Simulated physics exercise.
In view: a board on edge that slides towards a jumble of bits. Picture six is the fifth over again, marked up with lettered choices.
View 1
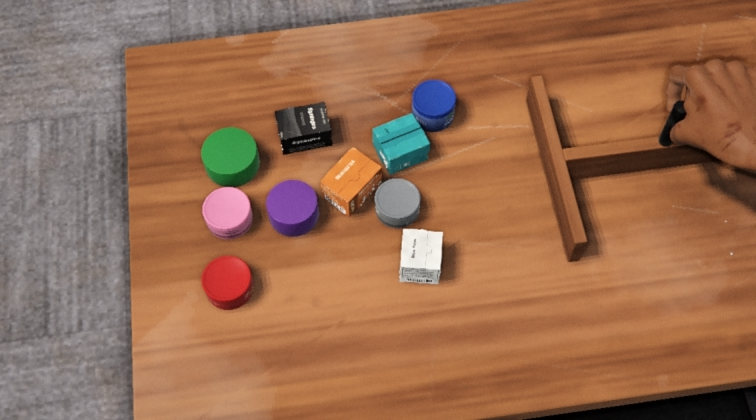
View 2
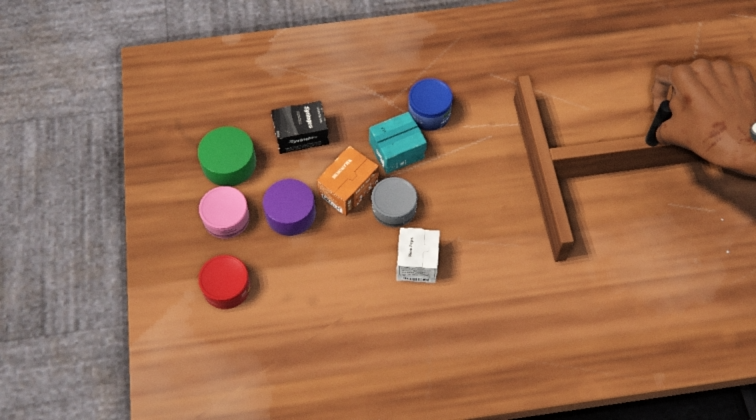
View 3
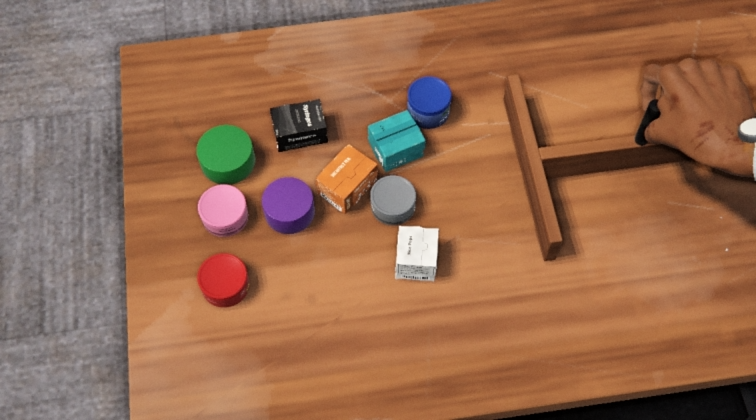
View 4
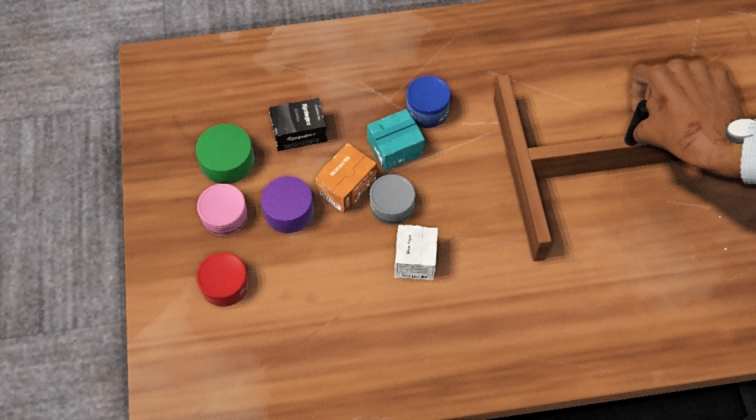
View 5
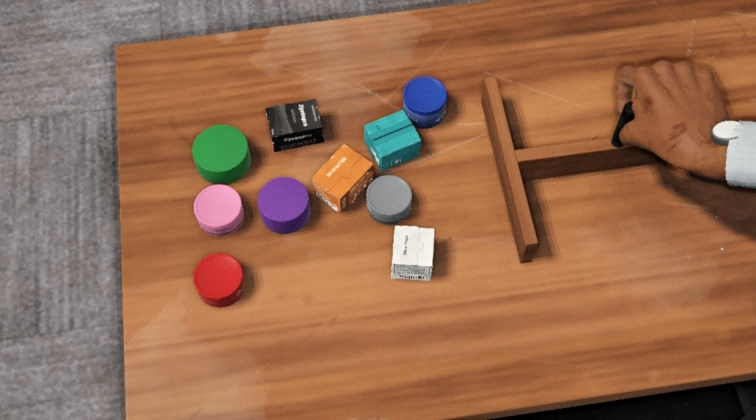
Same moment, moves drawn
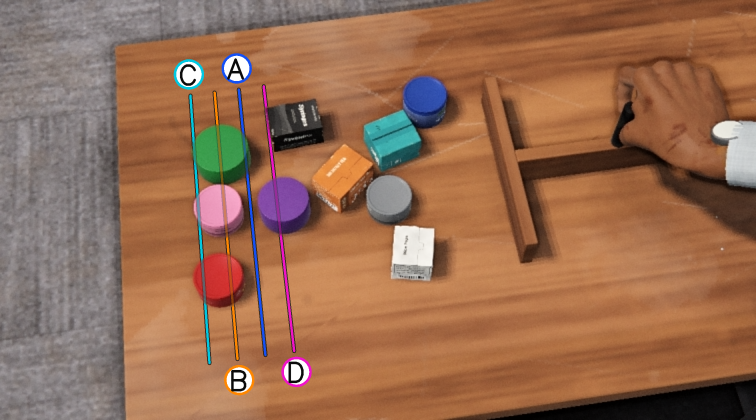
A wooden board on edge, gripped by a hand at its long handle, slid slowly left across the table towards a jumble of colourful round tubs and small boxes, which stayed where they were.
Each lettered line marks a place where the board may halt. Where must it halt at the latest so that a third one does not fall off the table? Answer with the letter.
It can go as far as C.
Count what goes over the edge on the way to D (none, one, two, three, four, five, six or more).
By then, none.
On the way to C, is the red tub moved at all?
Yes.
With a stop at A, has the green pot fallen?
No.
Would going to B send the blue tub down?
By then, no.
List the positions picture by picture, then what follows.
Board (558, 155); white packet (421, 257); black box (303, 128), in the first picture.
Board (545, 155); green pot (228, 156), in the second picture.
Board (534, 154); red tub (224, 281), in the third picture.
Board (523, 154); orange packet (346, 178), in the fourth picture.
Board (510, 156); blue tub (425, 103); pink jar (219, 211); white packet (413, 253), in the fifth picture.
On the marked copy, A at (251, 213); B at (225, 216); C at (199, 220); D at (278, 209).
With C. Early on, board (399, 171); blue tub (357, 105); white packet (386, 259).
Further on, board (285, 186); pink jar (154, 222); purple pot (195, 242).
At the end, board (198, 197); pink jar over the edge; purple pot (127, 256); one fallen.
As for the rest, A is within the limit but short; B is within the limit but short; D is within the limit but short.
